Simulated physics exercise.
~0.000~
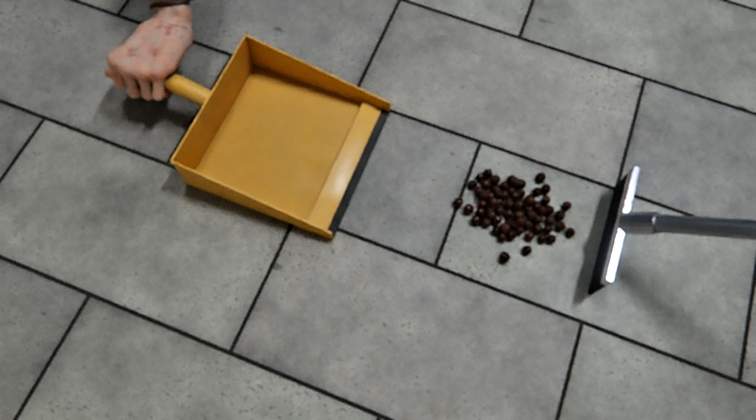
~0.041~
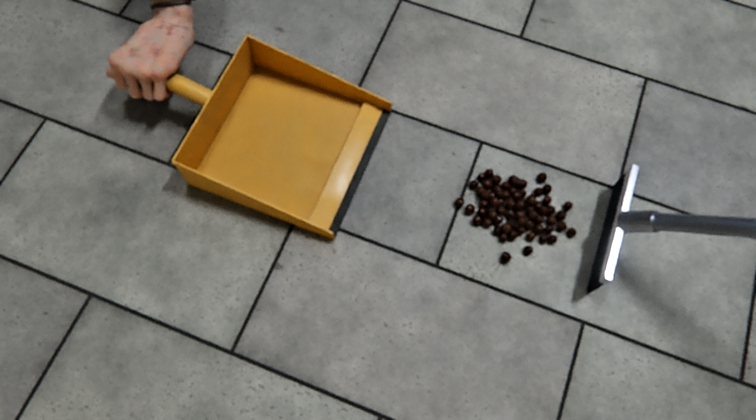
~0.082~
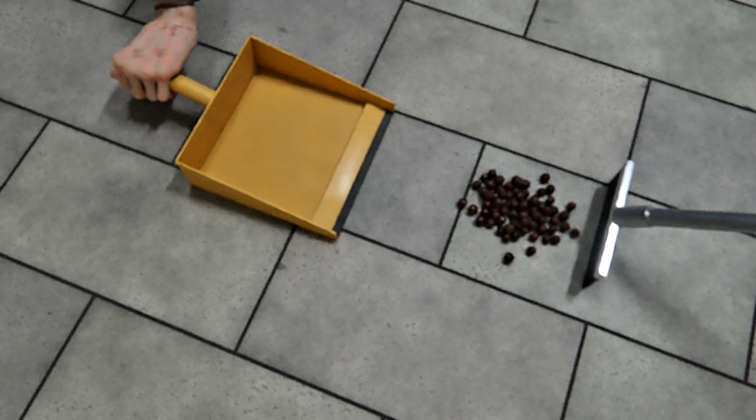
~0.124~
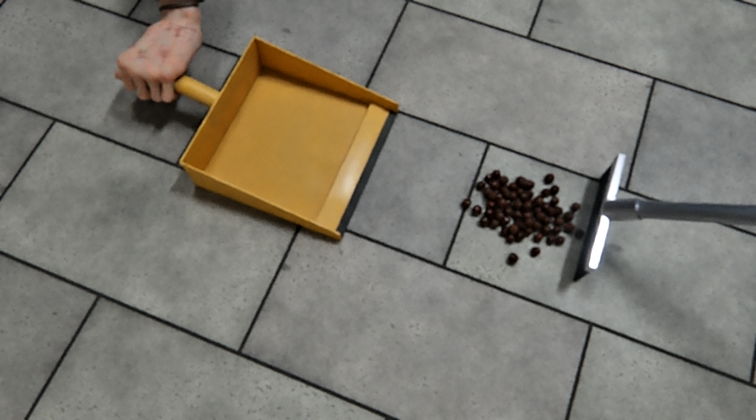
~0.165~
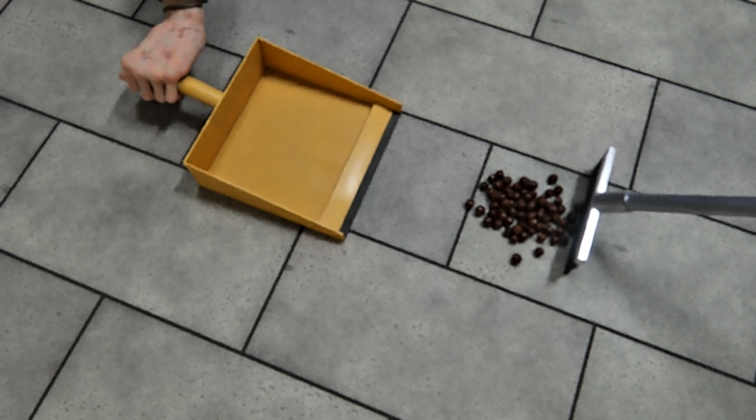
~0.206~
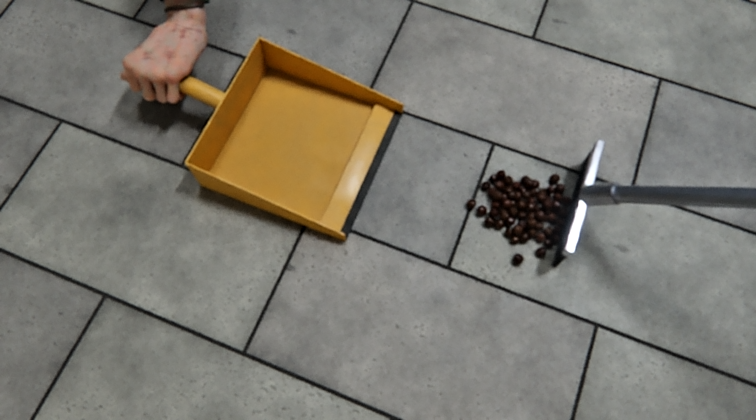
At first, a hand holds a yellow dustpan still on gray tiles, with a loose cluster of dark brown balls to its right and a long-handled blade beyond them. The blade then slides a short way left, reaches the cluster's right edge, and pushes the nearest balls closer against the others.
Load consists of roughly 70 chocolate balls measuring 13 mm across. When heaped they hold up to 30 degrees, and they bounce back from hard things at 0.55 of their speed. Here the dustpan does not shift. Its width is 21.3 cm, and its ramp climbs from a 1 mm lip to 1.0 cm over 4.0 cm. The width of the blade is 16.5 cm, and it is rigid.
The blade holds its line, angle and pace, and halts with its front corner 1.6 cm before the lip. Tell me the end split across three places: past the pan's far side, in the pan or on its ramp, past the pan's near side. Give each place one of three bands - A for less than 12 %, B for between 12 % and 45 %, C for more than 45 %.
At the end, far side: It gets a decent chunk; pan: It gets a decent chunk; near side: It gets a trickle.
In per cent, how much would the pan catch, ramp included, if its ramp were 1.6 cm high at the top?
With that ramp, near 25 per cent.
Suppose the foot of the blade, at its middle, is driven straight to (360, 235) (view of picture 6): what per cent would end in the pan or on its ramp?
About 20 %.
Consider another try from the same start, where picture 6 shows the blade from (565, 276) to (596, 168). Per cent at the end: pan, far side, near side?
Pan 35; far 5; near 5.
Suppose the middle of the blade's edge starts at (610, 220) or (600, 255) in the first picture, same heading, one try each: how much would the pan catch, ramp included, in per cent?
About 15 and 35 per cent.
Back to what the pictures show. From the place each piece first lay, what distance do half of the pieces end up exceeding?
That distance is close to 24 cm.
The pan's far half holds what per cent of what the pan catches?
80 per cent.
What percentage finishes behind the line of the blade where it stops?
30 %.
After 0.48 s, middle of the blade 14 cm from the lip; 0 % over the lip, far side 10 %, near side 0 %.
After 0.66 s, middle of the blade 6 cm from the lip; 0 % over the lip, far side 20 %, near side 0 %.
After 0.96 s, middle of the blade 2 cm from the lip; 35 % over the lip, far side 20 %, near side 0 %.
By 1.7 s all is still; far side 20 %, pan 30 %, near side 0 %, in front of the lip or behind the blade 50 %.
